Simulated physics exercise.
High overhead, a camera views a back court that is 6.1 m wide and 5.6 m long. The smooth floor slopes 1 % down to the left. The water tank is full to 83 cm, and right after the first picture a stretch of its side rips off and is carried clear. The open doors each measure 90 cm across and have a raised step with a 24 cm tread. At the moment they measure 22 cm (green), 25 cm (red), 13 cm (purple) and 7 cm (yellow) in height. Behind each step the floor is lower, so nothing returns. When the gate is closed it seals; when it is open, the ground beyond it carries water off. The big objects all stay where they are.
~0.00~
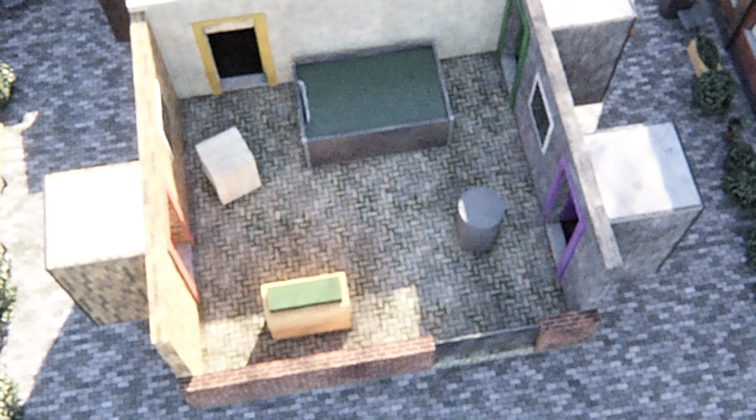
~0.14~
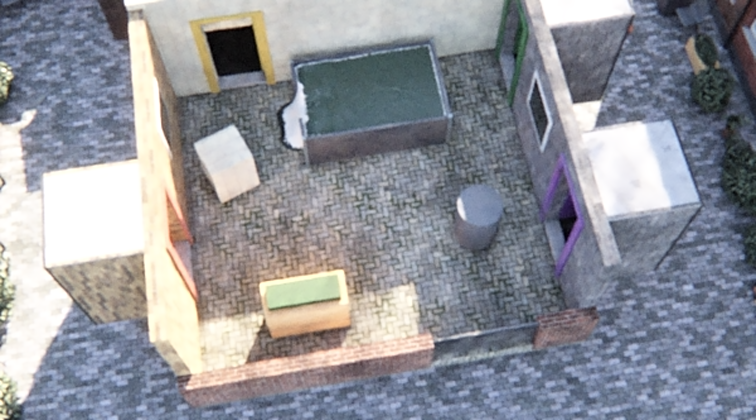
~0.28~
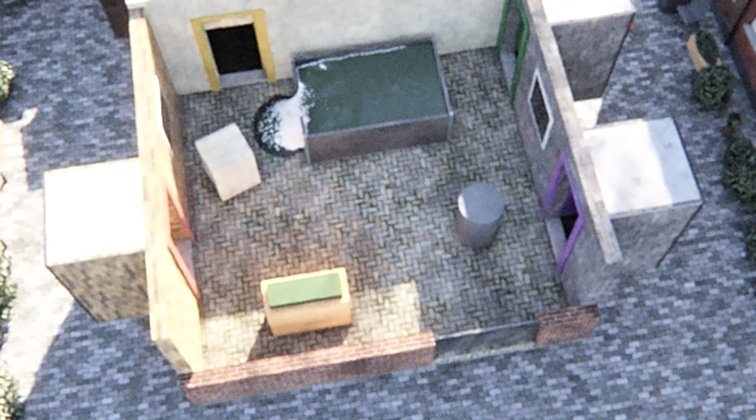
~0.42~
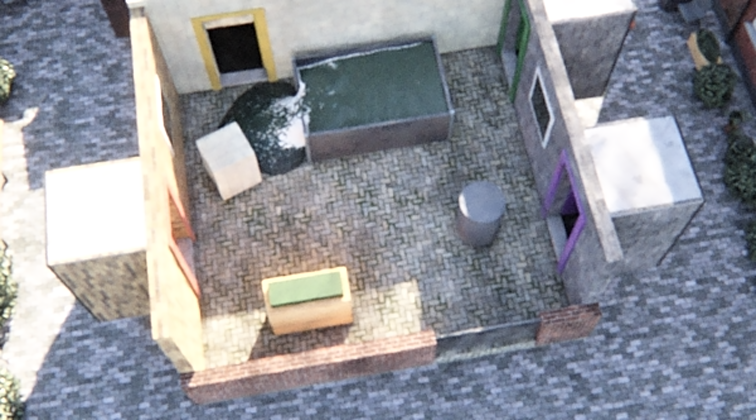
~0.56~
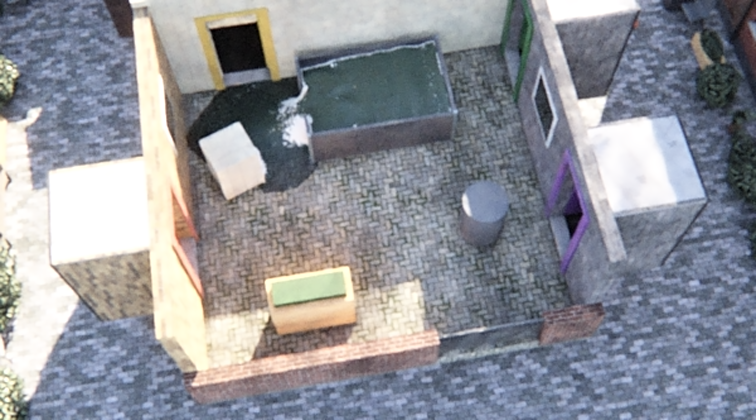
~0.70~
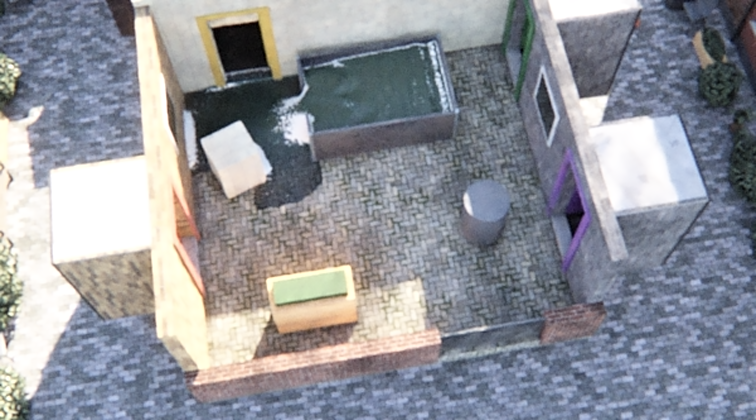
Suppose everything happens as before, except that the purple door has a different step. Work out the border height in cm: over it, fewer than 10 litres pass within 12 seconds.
Border at about 7 cm.
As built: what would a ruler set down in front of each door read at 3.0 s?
Lab note, cm: Green 0; red 8; purple 0; yellow 22.
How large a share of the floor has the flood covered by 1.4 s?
25 %.
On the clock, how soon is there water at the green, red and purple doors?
Arrival times - green: 5.5 s; red: 1.4 s; purple: 6.0 s.
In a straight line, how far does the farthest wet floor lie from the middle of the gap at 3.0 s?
The front is some 5.0 m out.
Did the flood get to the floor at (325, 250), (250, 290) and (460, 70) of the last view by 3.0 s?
In order: Soaked, soaked, untouched.
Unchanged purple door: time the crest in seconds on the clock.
Approximately 7.0 s.
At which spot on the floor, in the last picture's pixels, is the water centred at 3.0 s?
It lies near (316, 143) in the last picture.
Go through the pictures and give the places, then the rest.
The first picture shows still water, 83 cm deep, in the water tank at (371, 93); the purple door at (561, 224) is dry.
In the second picture, the front is at (281, 117), 0.4 m from the gap at (302, 117); 0.2 m2 of floor is wet, 83 cm left at the back.
In the third picture, the front is at (259, 136), 0.9 m from the gap at (303, 116); 0.7 m2 of floor is wet, 83 cm left at the back.
In the fourth picture, the front is at a hidden place, 1.5 m from the gap at (304, 115); 2.0 m2 of floor is wet, 83 cm left at the back.
In the fifth picture, the front is at (194, 145), 2.1 m from the gap at (307, 115); 3.3 m2 of floor is wet, 81 cm left at the back.
In the sixth picture, water pours out at (308, 113) and has run 2.3 m, to (185, 104); about 6 cm deep outside, 72 cm at the back; the purple door at (567, 217), 5.0 m from the gap, is still 4.4 m from the nearest water.
After 1.4 s water covers 25 % of the floor, deepest (52 cm) near (186, 109); it has not reached the purple door.
After 3.0 s water covers 45 % of the floor, deepest (40 cm) near (212, 382); it has not reached the purple door.
After 12.0 s water covers 95 % of the floor, deepest (14 cm) near (185, 101); 6 cm at the purple door, 0 litres in over its 13 cm step.
At the purple door as built, the water arrived by 6.2 s and peaked near 10 cm at 6.8 s.
With a step of 6 cm, 18 litres would have come in within the 12 s; with 8 cm, 5 litres. So under 10 litres takes about 7 cm.
